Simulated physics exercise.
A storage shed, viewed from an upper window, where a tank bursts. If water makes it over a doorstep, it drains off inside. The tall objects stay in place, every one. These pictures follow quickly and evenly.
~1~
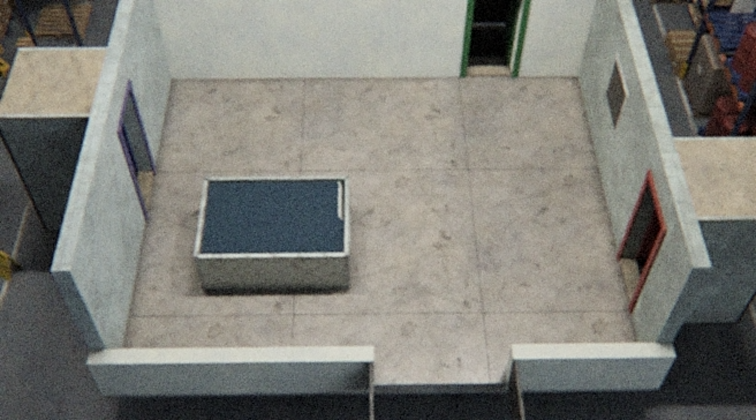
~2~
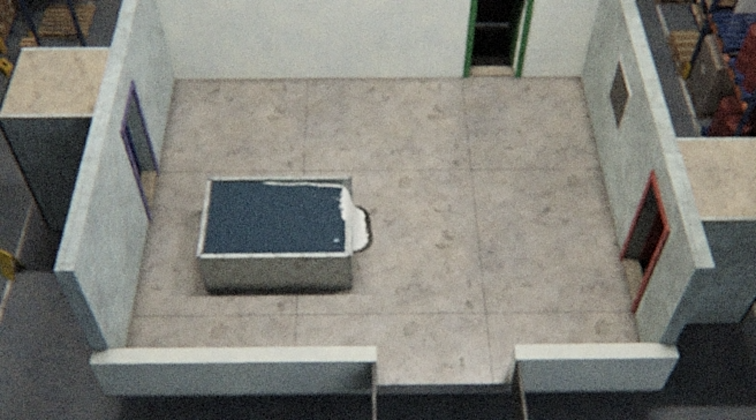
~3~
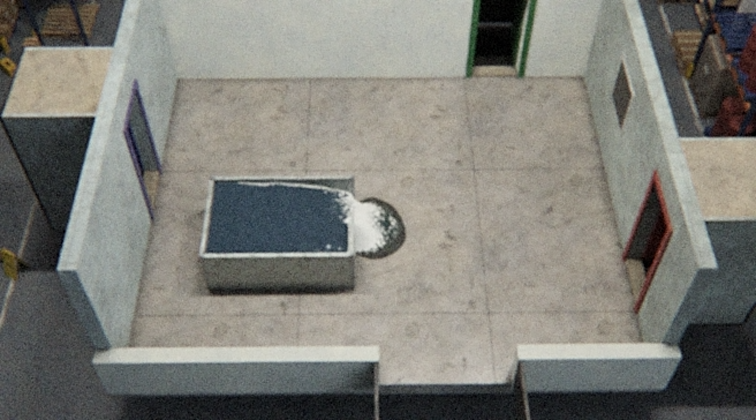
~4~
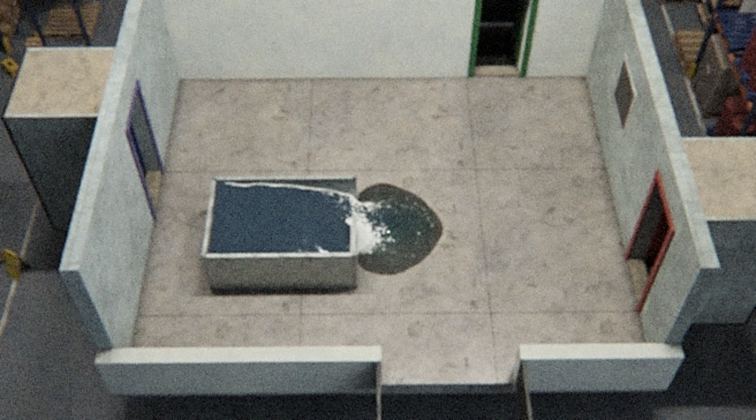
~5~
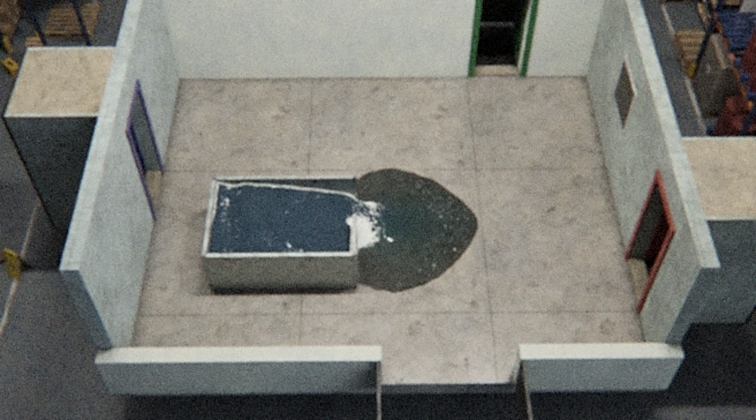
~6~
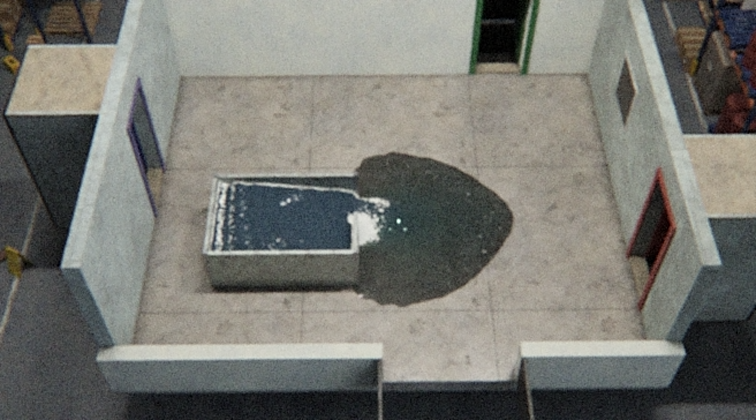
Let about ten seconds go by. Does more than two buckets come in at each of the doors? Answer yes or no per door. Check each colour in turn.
The blue door no, the green door yes, the red door yes.
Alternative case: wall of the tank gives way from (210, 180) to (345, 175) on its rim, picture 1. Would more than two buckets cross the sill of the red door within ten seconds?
I reckon red door sits short of it.
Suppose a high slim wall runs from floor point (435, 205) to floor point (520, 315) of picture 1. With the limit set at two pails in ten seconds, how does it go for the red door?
The red door falls short.
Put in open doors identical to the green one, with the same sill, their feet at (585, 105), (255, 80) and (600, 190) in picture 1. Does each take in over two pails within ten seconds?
Checking each in order, the first beats the threshold, the second misses the threshold, and the third beats the threshold.
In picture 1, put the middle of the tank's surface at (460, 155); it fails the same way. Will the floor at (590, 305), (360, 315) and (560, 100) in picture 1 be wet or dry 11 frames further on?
Going through the three places: In the spill, out of reach, in the spill.
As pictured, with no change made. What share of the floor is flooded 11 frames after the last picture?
That works out to some 50 in a hundred.
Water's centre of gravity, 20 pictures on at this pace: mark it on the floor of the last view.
Near (436, 218).
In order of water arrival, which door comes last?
It would be the one in blue.
A moment on, water covers 35 % of the floor; the blue door not reached, the green door not reached, the red door not reached.
Next, water covers 50 % of the floor; the blue door not reached, the green door wet at the sill, nothing in, the red door under two buckets in.
Then, water covers 45 % of the floor; the blue door not reached, the green door under two buckets in, the red door over two buckets in.
Later, water covers 55 % of the floor; the blue door not reached, the green door over two buckets in, the red door over two buckets in.
In the end, water covers 95 % of the floor; the blue door wet at the sill, nothing in, the green door over two buckets in, the red door over two buckets in.
